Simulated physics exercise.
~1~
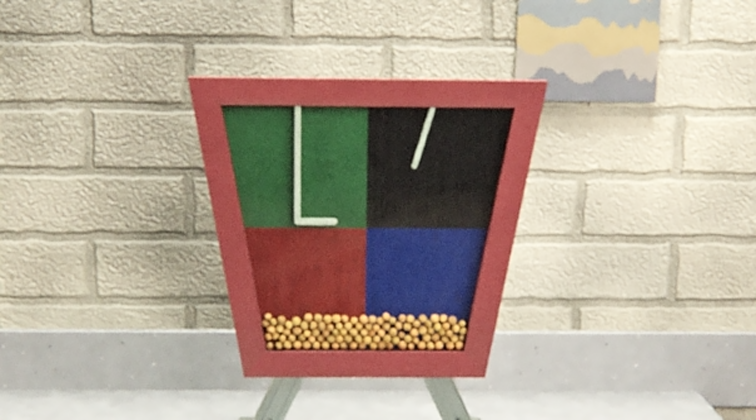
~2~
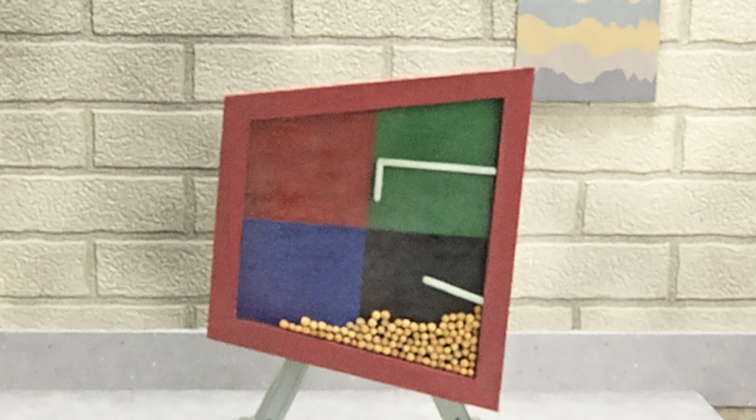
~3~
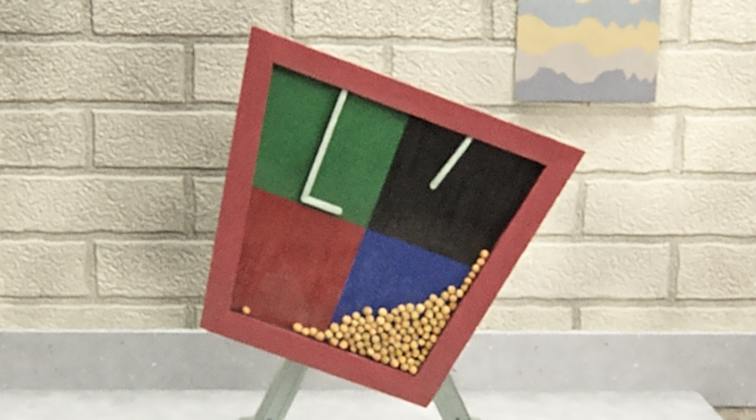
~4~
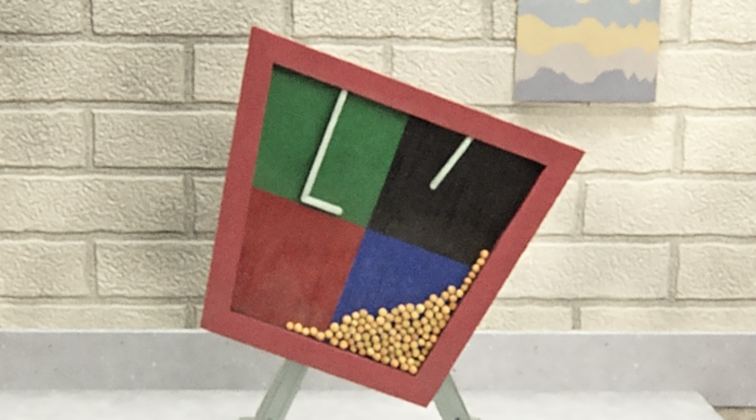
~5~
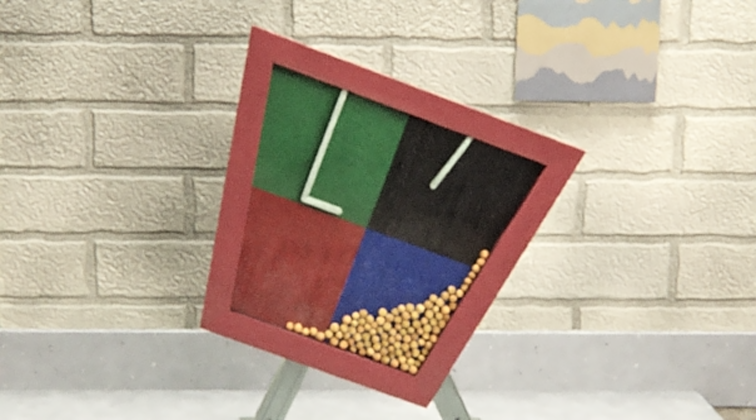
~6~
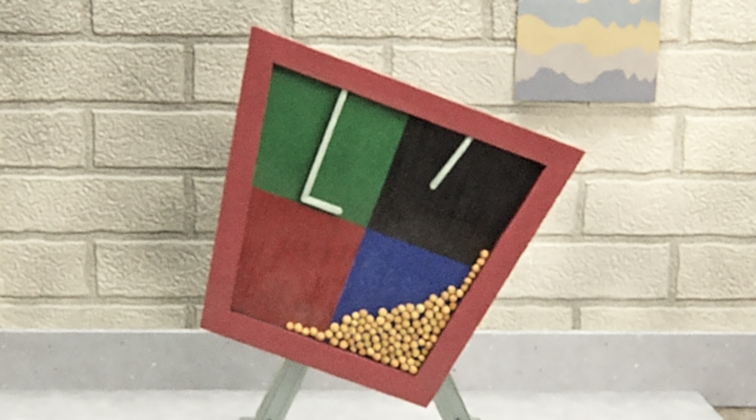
Against a cream brick wall, a shallow red-framed box stands on edge on a pale grey support, its panel split into green, black, red and blue quarters. Small tan beads lie in an even layer along the bottom, across the red and blue quarters. The box turns clockwise well past a quarter turn, and the beads slide and heap toward the lower right. It then swings back most of the way and stops, still tilted clockwise. A last stray bead joins the others, and the pile rests still, mostly in the blue quarter.
